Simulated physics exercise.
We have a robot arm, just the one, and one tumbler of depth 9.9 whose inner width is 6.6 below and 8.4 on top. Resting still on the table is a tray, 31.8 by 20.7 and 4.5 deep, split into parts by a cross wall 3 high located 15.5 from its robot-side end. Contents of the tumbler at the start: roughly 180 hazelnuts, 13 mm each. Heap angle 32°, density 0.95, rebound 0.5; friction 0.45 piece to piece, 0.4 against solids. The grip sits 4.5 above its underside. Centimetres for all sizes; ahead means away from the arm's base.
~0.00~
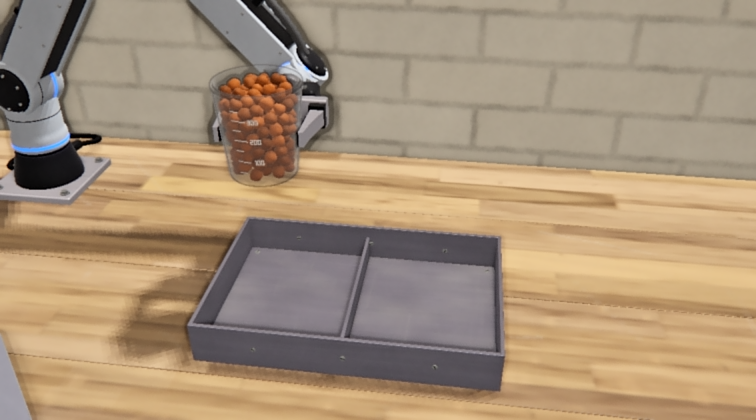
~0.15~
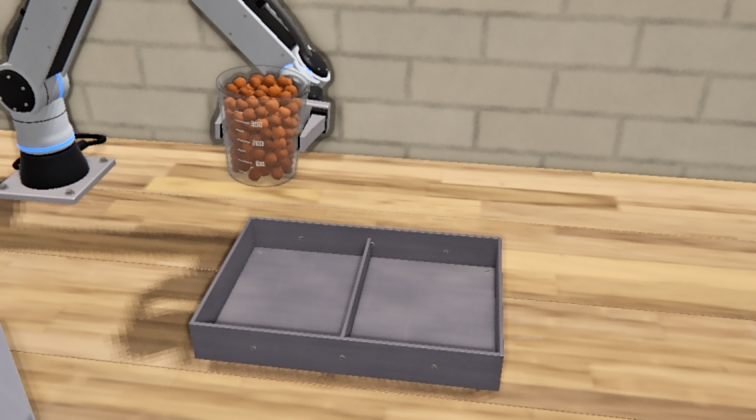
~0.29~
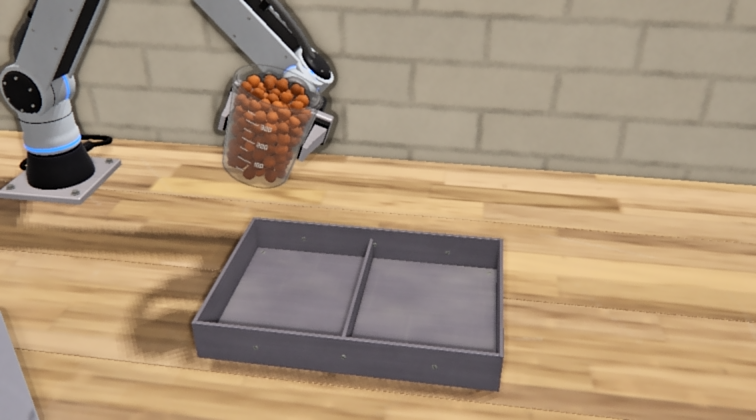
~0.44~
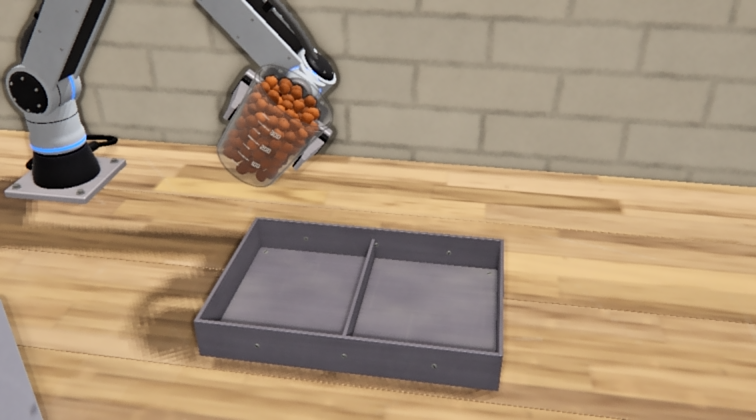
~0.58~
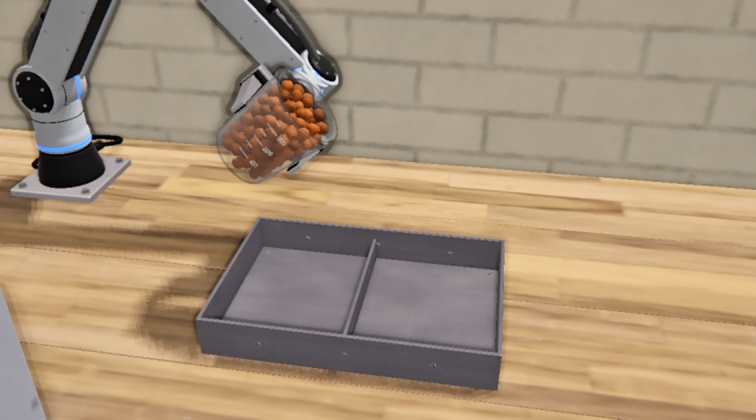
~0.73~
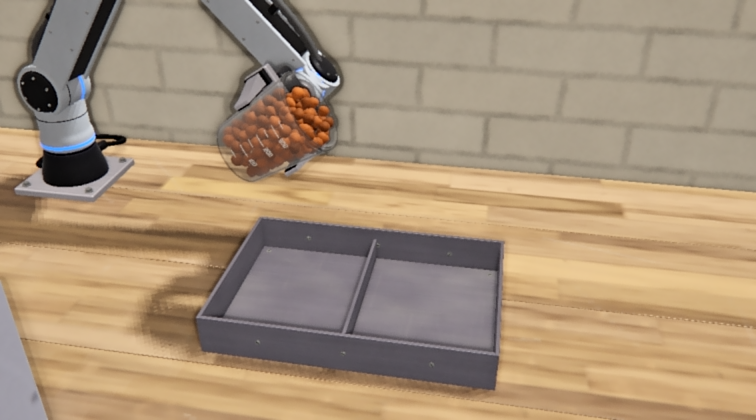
The footage shows a robot arm holding a clear tumbler of orange-brown hazelnuts upright beyond an empty, two-part gray tray on a wooden table, then steadily tilting it to the right as the nuts shift toward its rim.
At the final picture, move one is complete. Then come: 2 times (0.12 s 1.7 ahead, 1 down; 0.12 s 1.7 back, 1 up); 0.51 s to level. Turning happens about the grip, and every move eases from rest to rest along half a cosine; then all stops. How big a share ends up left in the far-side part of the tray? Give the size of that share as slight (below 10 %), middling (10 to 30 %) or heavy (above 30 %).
Slight.
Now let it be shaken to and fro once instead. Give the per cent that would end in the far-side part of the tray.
5 %.
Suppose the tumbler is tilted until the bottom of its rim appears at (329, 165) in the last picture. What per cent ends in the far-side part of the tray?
Close to 25 in a hundred.
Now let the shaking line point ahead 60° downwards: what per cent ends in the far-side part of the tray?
About 5 per cent.
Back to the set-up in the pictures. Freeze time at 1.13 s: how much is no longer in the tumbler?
So far around 5 % is out.
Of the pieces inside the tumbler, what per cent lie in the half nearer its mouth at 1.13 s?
Close to 55 in a hundred.
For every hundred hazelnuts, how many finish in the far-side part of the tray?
The share is close to 5 per cent.
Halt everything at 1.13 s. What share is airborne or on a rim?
Estimated fraction: Near 1 %.
After 1.13 s, tilted 56° forward, highest piece 25 above the table; 170 in the tumbler, 3 in the far-side part, 2 in the robot-side part, 1 in flight or on a rim.
After 1.52 s, tilted 18° forward, highest piece 27 above the table; 164 in the tumbler, 9 in the far-side part, 2 in the robot-side part, 1 in flight or on a rim.
After 1.92 s, level, highest piece 27 above the table; 164 in the tumbler, 10 in the far-side part, 2 in the robot-side part.
After 2.97 s, level, highest piece 27 above the table; 164 in the tumbler, 10 in the far-side part, 2 in the robot-side part.
At rest, 164 in the tumbler, 10 in the far-side part, 2 in the robot-side part. That is 6 % in the far-side part of the tray.
